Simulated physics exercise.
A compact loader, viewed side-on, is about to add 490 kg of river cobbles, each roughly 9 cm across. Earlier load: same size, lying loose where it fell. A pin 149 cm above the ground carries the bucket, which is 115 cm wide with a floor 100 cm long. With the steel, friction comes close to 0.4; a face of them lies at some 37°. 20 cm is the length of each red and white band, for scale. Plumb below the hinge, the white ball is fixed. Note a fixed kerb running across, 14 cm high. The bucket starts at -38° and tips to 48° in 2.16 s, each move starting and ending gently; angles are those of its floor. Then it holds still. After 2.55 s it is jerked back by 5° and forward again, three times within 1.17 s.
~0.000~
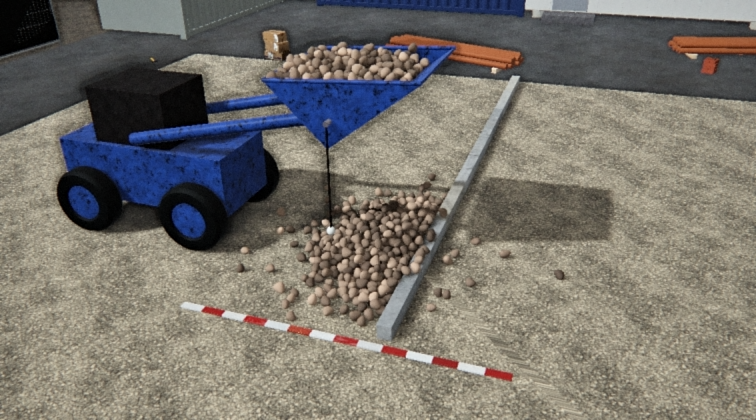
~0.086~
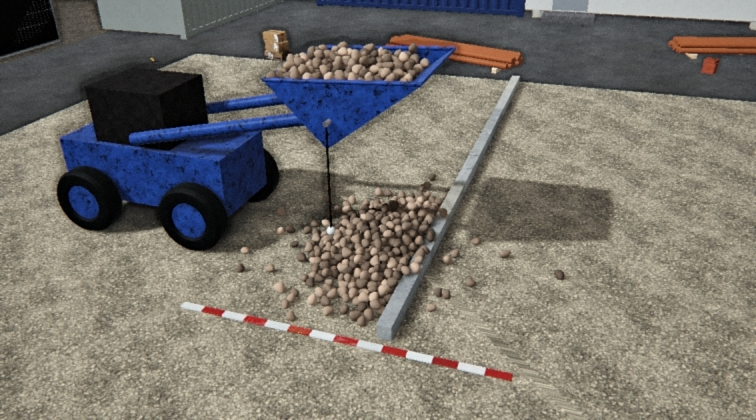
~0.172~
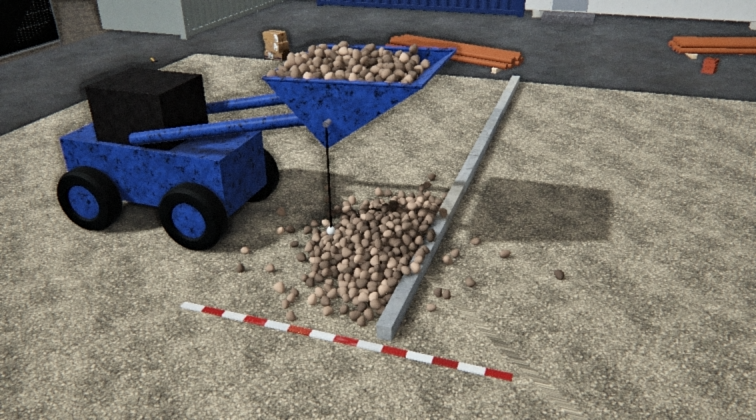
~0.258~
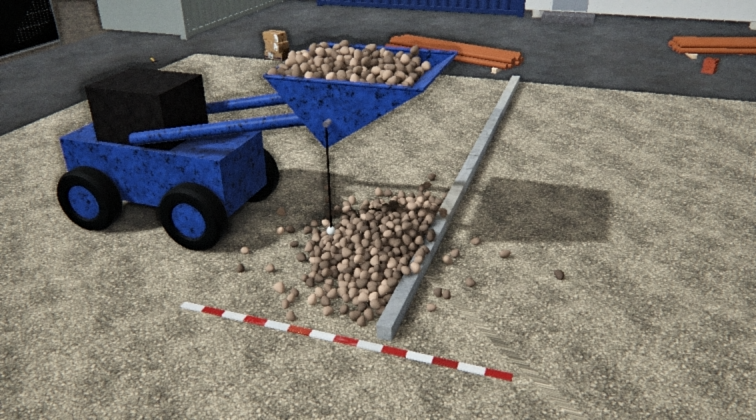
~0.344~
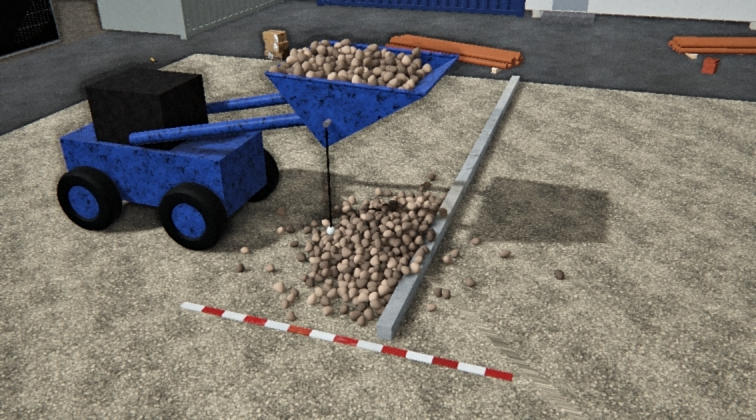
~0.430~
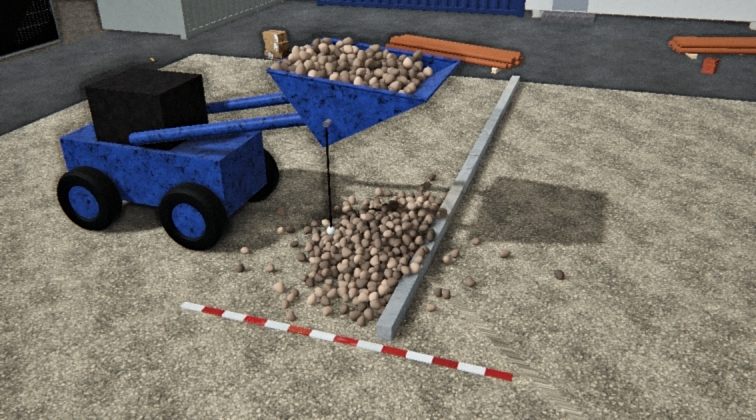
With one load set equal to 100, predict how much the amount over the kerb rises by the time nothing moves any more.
It rises by roughly 91 percent.
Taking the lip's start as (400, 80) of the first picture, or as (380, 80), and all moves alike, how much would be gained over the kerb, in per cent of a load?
Roughly 75 per cent, then 55 per cent.
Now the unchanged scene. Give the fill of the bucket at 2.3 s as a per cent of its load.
5 %.
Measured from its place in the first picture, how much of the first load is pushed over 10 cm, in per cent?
Near 0 per cent, I reckon.
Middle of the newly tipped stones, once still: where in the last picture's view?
Near (477, 259).
After 1.6 s the floor is at 35°; in per cent of one load, 89 in the bucket, 105 on this side of the kerb, 5 over the kerb; the foremost stones are at (473, 274).
After 2.3 s the floor is at 48°; in per cent of one load, 4 in the bucket, 118 on this side of the kerb, 77 over the kerb; the foremost stones are at (550, 267).
After 4.2 s the floor is at 48°; in per cent of one load, 0 in the bucket, 107 on this side of the kerb, 93 over the kerb; the foremost stones are at (658, 285).
After 6.8 s the floor is at 48°; in per cent of one load, 0 in the bucket, 107 on this side of the kerb, 93 over the kerb; the foremost stones are at (658, 285). Net gain over the kerb, 91.
